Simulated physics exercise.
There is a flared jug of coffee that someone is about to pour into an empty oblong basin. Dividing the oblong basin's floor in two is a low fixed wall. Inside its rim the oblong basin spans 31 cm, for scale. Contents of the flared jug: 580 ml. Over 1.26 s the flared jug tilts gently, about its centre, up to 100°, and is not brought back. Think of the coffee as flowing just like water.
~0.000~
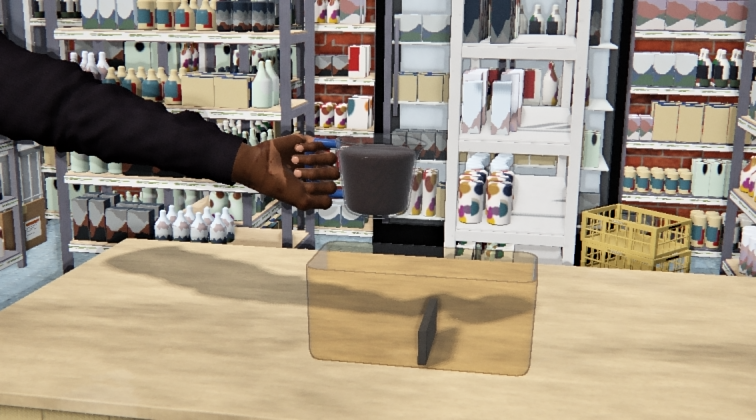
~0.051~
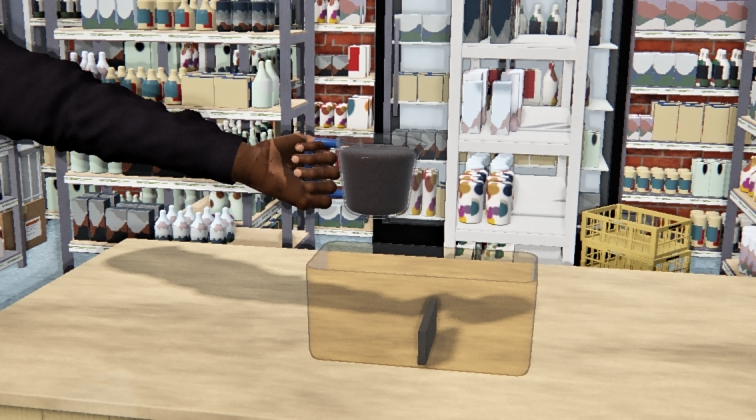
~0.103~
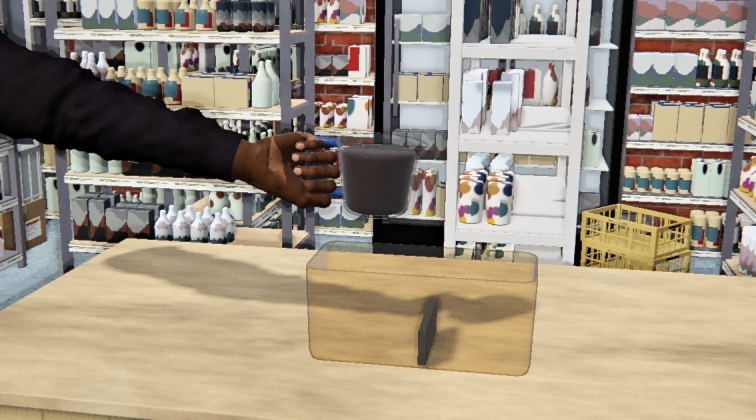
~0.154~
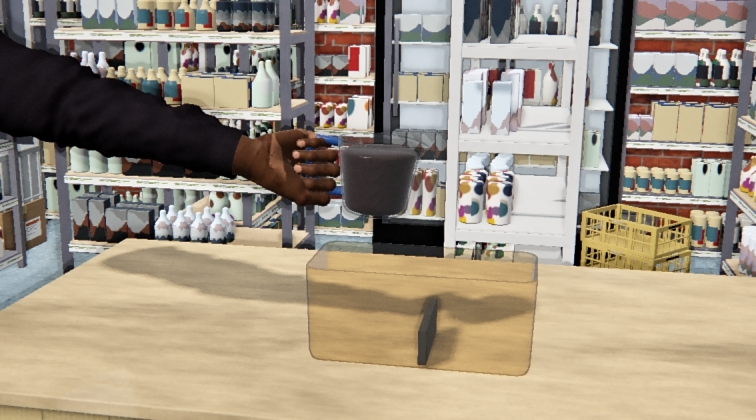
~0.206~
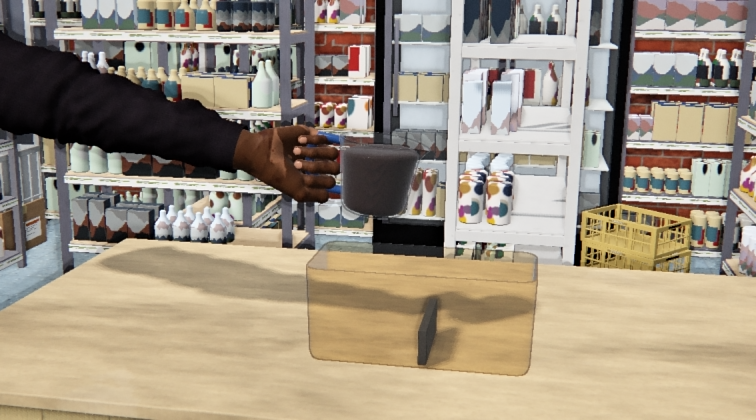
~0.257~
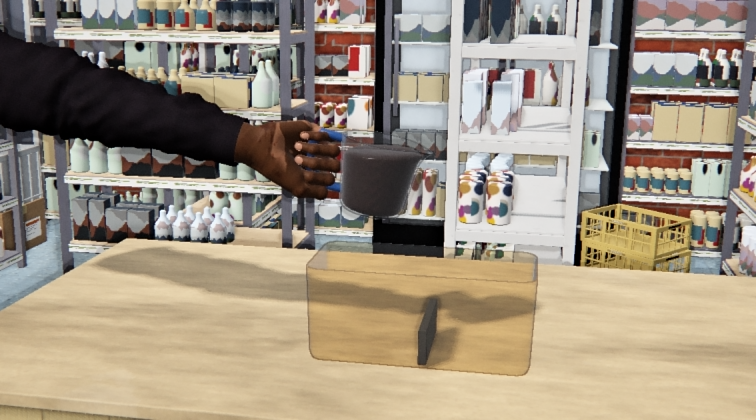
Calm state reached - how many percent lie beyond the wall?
96 percent, roughly.
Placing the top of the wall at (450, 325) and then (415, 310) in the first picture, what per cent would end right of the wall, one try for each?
80 in a hundred, followed by 100 in a hundred.
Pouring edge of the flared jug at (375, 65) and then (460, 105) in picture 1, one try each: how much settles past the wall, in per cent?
65 then 75 %.
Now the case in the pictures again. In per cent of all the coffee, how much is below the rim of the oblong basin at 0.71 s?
About 9 per cent.
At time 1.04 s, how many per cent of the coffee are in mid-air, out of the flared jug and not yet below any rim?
Near 14 in a hundred.
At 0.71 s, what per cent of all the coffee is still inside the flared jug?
I reckon about 74 in a hundred is still held.
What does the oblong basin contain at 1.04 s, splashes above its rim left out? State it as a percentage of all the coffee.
Reading: Approx. 66 %.
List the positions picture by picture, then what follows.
It leans 0°; its right rim is at (428, 143); the coffee meets the walls at (341, 148) and (417, 152); the oblong basin's rim runs from (316, 255) to (537, 269); the wall's top is at (428, 315), in the first frame.
It leans 0°; its right rim is at (428, 144); the coffee meets the walls at (341, 148) and (417, 152), in the second frame.
It leans 2°; its right rim is at (429, 145); the coffee meets the walls at (342, 148) and (418, 153), in the third frame.
It leans 4°; its right rim is at (430, 147); the coffee meets the walls at (343, 148) and (418, 153), in the fourth frame.
It leans 6°; its right rim is at (431, 149); the coffee meets the walls at (344, 149) and (420, 153), in the fifth frame.
It leans 10°; its right rim is at (433, 153); the coffee meets the walls at (345, 149) and (424, 154), in the sixth frame.
Then, 0.71 s in, the tilt is 60° and 74 per cent is still to pour, 0 is left of the wall and 9 right of it.
Then, 1.04 s in, the tilt is 93° and 19 per cent is still to pour, 1 is left of the wall and 66 right of it.
Then, 1.38 s in, the tilt is 100° and 1 per cent is still to pour, 3 is left of the wall and 95 right of it.
Then, 1.76 s in, the tilt is 100° and 0 per cent is still to pour, 3 is left of the wall and 97 right of it.
Finally, 3 per cent lies left of the wall, 96 right of it and 0 outside.
